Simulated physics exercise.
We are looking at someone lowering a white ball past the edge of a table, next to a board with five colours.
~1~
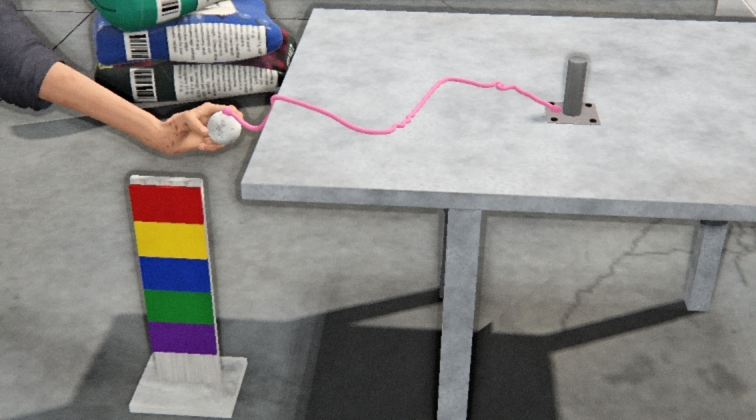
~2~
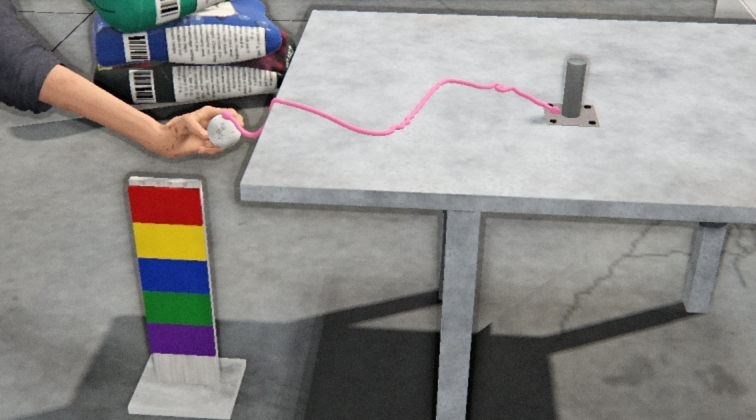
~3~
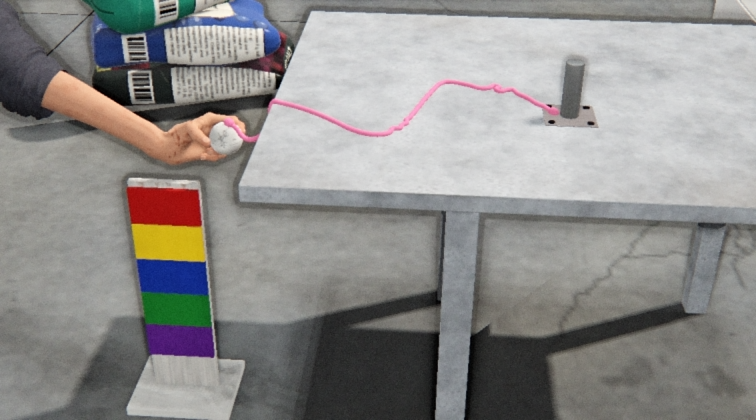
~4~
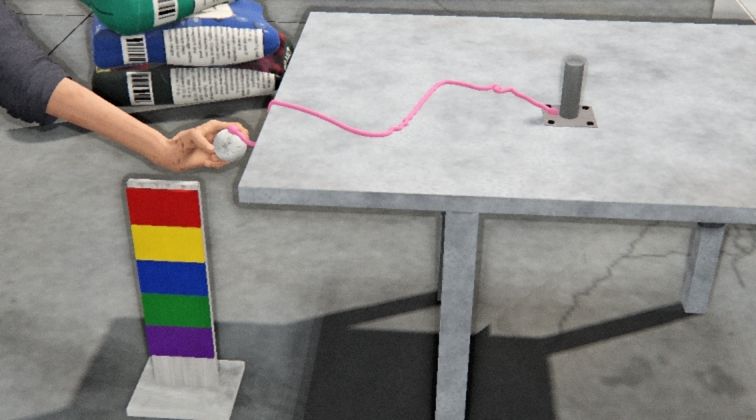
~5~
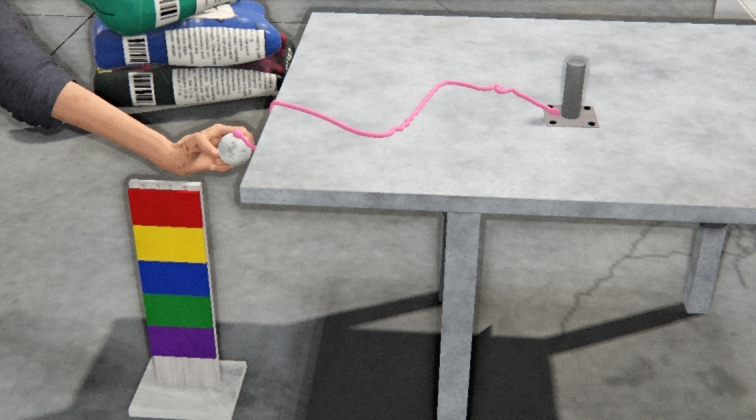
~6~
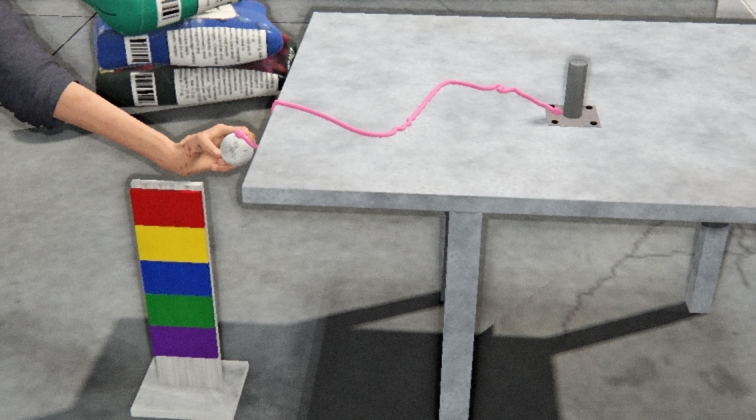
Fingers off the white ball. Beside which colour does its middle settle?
Its middle rests at the green band.
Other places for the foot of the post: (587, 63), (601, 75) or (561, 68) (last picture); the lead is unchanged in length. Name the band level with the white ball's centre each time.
It would be blue; blue; green.
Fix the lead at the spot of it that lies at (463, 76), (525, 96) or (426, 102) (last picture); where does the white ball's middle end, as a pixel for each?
The places are (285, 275), (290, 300) and (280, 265).
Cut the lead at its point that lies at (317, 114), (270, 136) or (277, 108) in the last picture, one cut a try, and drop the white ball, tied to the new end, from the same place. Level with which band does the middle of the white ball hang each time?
It would be red; blue; yellow.
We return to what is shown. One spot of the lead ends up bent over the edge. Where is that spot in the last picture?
It lies at about (404, 126).
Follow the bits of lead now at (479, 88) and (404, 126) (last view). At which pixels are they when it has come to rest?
About (430, 105), and the other about (279, 101).
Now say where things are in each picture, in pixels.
White ball (224, 128); red (166, 206); yellow (170, 241); blue (175, 275); green (179, 308); purple (182, 339), in the first picture.
White ball (224, 131); lead through (527, 96) (460, 82) (418, 108) (358, 131) (290, 104), in the second picture.
White ball (226, 138), in the third picture.
White ball (230, 145); lead through (525, 97) (458, 84) (416, 110) (356, 132) (288, 105), in the fourth picture.
White ball (235, 149), in the fifth picture.
White ball (237, 150); lead through (528, 97) (461, 84) (419, 110) (360, 132) (291, 106), in the sixth picture.
A little later, ball near (256, 254); level with yellow.
Next, ball near (304, 316); level with green.
Later still, ball near (280, 317); level with green.
When it is over, ball near (291, 318); level with green. The green one.
